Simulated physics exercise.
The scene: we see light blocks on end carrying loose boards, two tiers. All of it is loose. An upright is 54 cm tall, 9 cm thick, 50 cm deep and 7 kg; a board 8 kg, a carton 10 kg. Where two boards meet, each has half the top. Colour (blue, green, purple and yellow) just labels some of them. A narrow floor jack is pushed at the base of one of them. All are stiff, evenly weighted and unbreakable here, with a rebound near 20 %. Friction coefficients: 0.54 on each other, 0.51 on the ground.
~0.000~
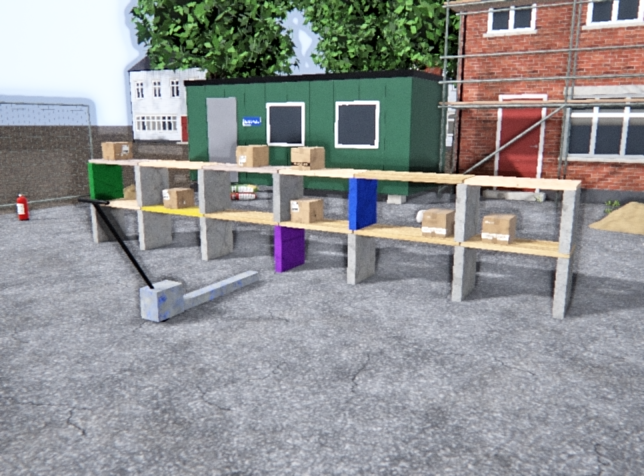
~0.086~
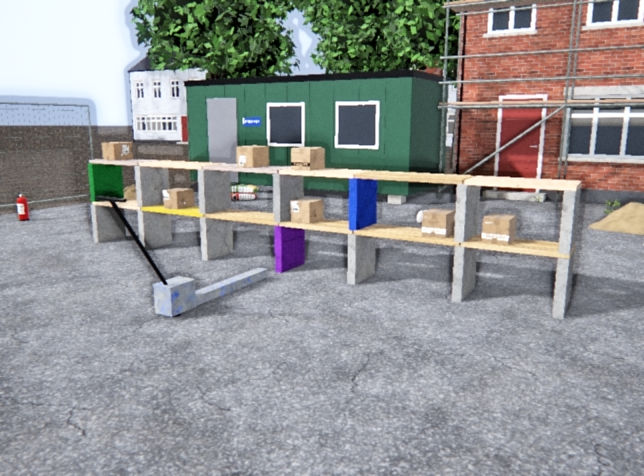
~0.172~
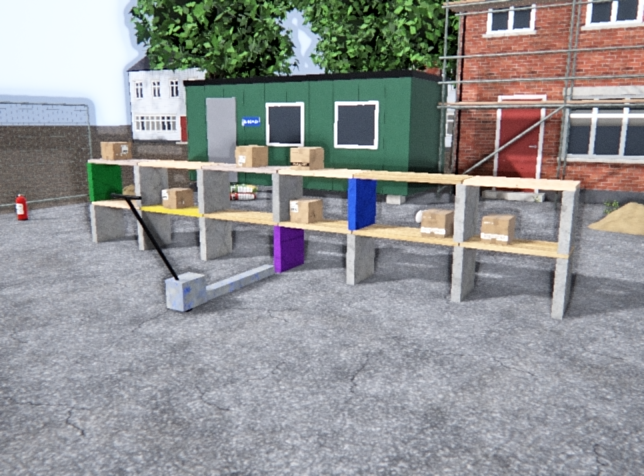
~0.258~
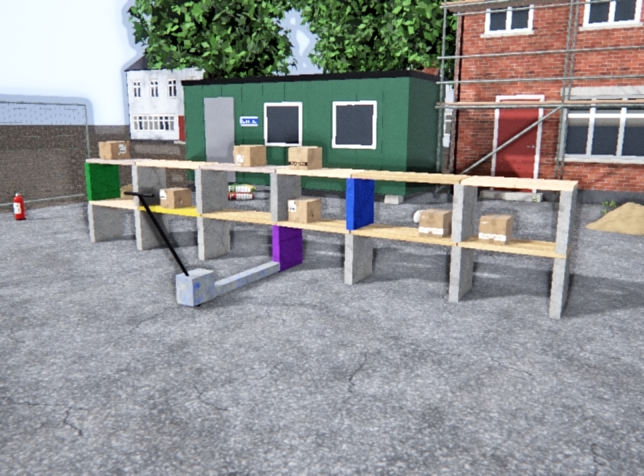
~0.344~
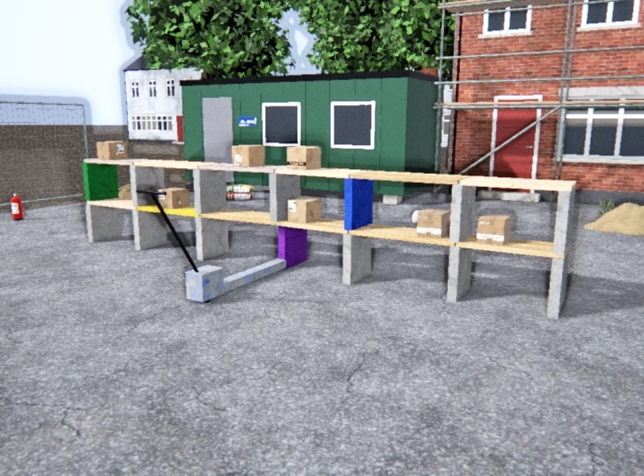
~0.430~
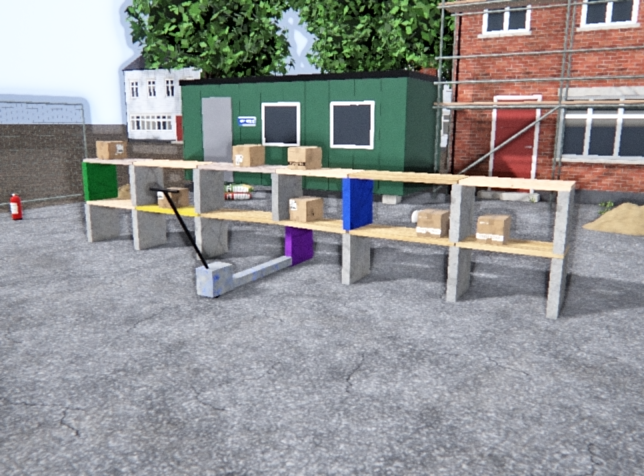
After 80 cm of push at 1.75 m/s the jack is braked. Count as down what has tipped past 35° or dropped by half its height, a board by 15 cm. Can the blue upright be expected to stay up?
It falls.
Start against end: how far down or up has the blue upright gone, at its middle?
It ends some 60 cm lower.
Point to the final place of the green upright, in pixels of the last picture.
Near (93, 233).
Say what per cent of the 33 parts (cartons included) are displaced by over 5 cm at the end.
80 per cent.
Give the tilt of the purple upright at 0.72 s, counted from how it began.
Some 10°.
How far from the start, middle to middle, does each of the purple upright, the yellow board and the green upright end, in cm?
Moved: Purple 100, yellow 0, green 90.
After 0.72 s, none of the 33 pieces down, 29 disturbed; blue upright shifted 27 mm; purple upright leaning 8°.
After 1.08 s, 11 of the 33 pieces down; blue upright leaning 13°; green upright leaning 12°.
After 1.68 s, 22 of the 33 pieces down; blue upright leaning 63°, 39 cm lower; green upright leaning 70°.
After 2.04 s, 26 of the 33 pieces down; blue upright on its side; green upright on its side.
At rest (3.1 s), 26 of the 33 pieces down; blue upright on its side; green upright on its side; yellow board shifted 23 mm. As the last picture would show them, middles, blue upright near (403, 274), green upright near (93, 233).
